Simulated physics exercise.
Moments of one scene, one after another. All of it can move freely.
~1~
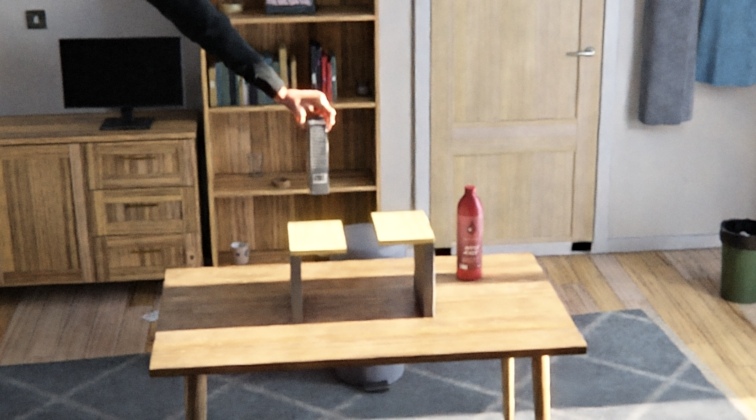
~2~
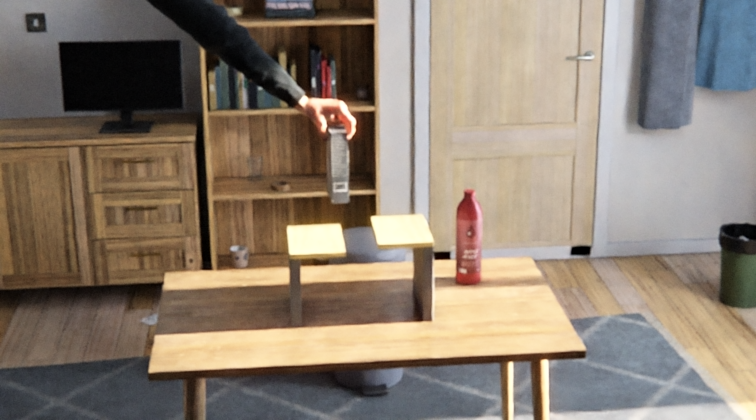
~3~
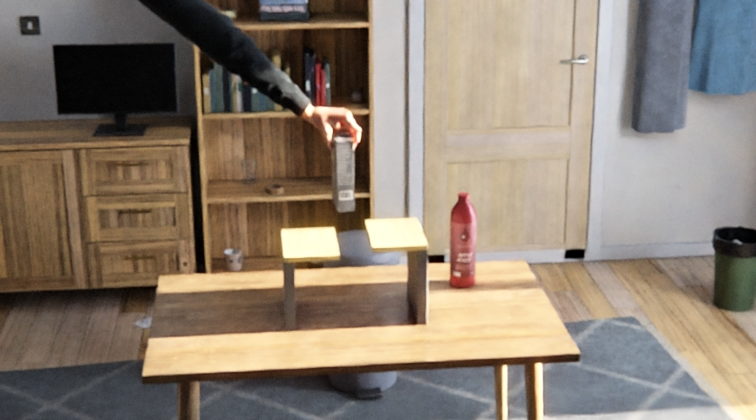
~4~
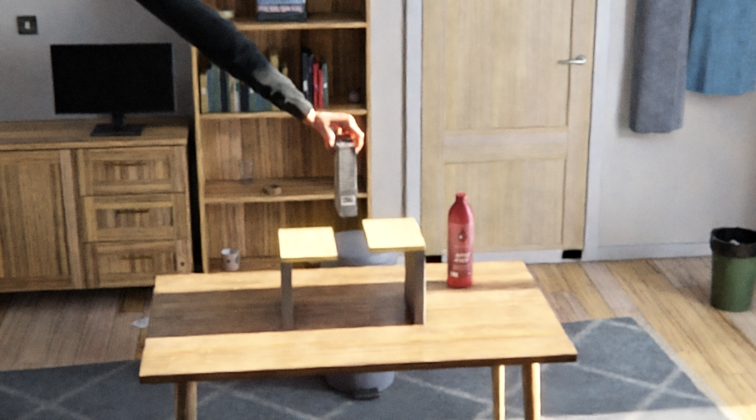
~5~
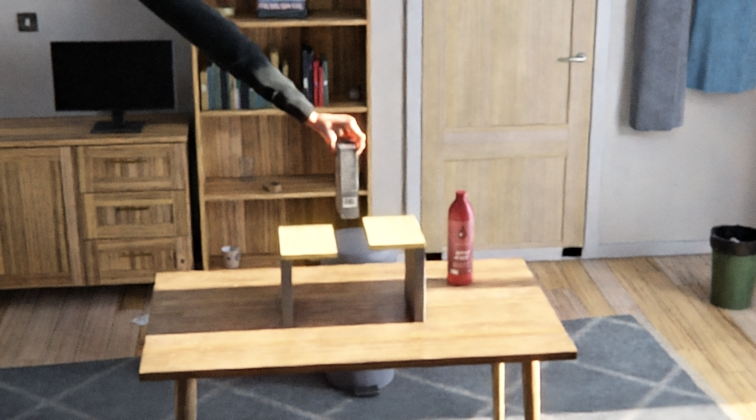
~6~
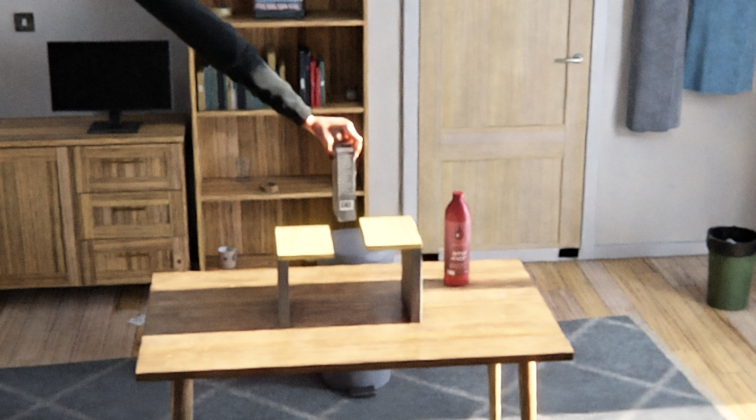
A hand carries a grey packet rightward and holds it above two small yellow-topped stands.
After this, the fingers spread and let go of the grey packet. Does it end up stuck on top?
No. Looks like it slips right through to the table.
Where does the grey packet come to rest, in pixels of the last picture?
The object ends up somewhere near (345, 277).
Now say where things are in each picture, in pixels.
On its way; grey packet (317, 154); red bottle (470, 232), in the first frame.
On its way; grey packet (337, 163); red bottle (469, 236), in the second frame.
On its way; grey packet (343, 171); red bottle (463, 239), in the third frame.
On its way; grey packet (345, 176); red bottle (460, 239), in the fourth frame.
On its way; grey packet (347, 178); red bottle (461, 237), in the fifth frame.
Poised above the slot; grey packet (344, 181); red bottle (457, 238), in the sixth frame.
Then, 0.20 s after the last picture, grey packet slid a little near (344, 198).
Then, 0.30 s after the last picture, grey packet slid well along near (344, 245).
Then, 0.40 s after the last picture, grey packet slid well along near (345, 272).
At rest, moved from the start, grey packet; red bottle in place. Seen from the same camera at the end, grey packet near (345, 277). The packet drops through.
